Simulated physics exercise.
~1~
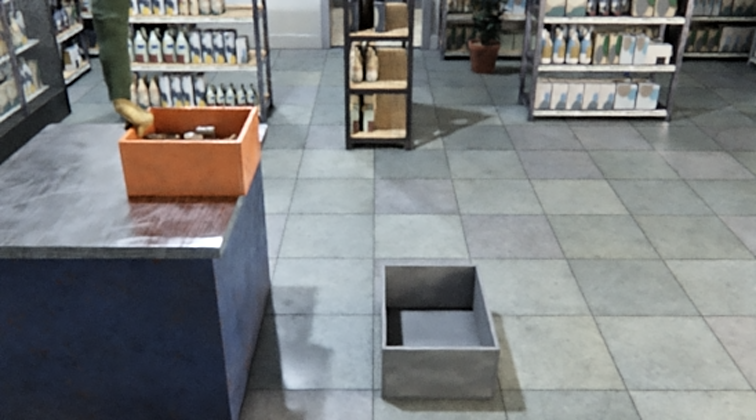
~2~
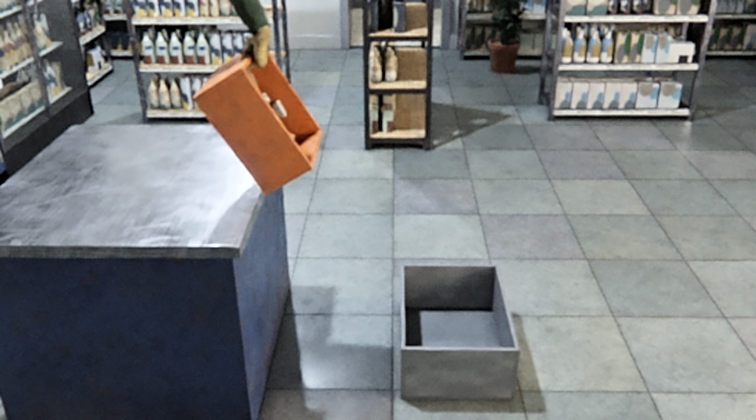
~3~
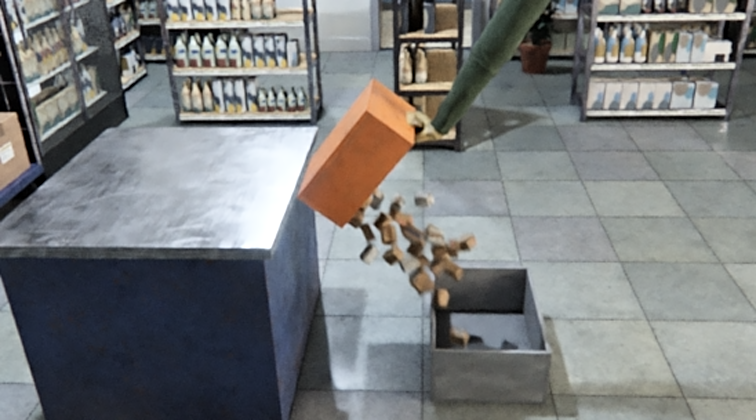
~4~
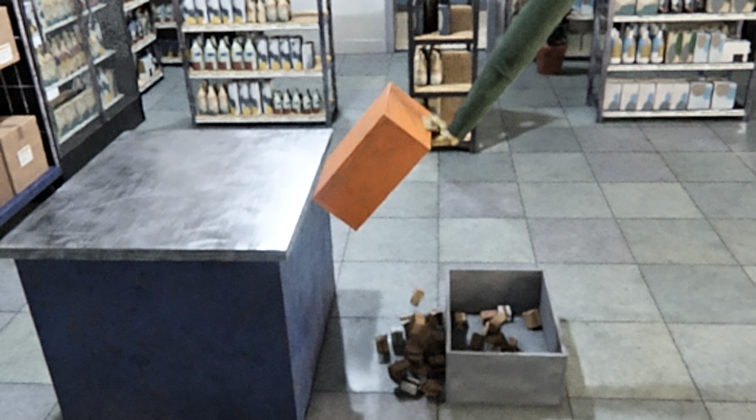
In this clip, a green arm lifts an orange tote off the bench and tips it steeply toward a grey trough on the tiled floor, spilling small brownish parcels, until the last view shows some inside the trough and others heaped on the floor beside its left side.
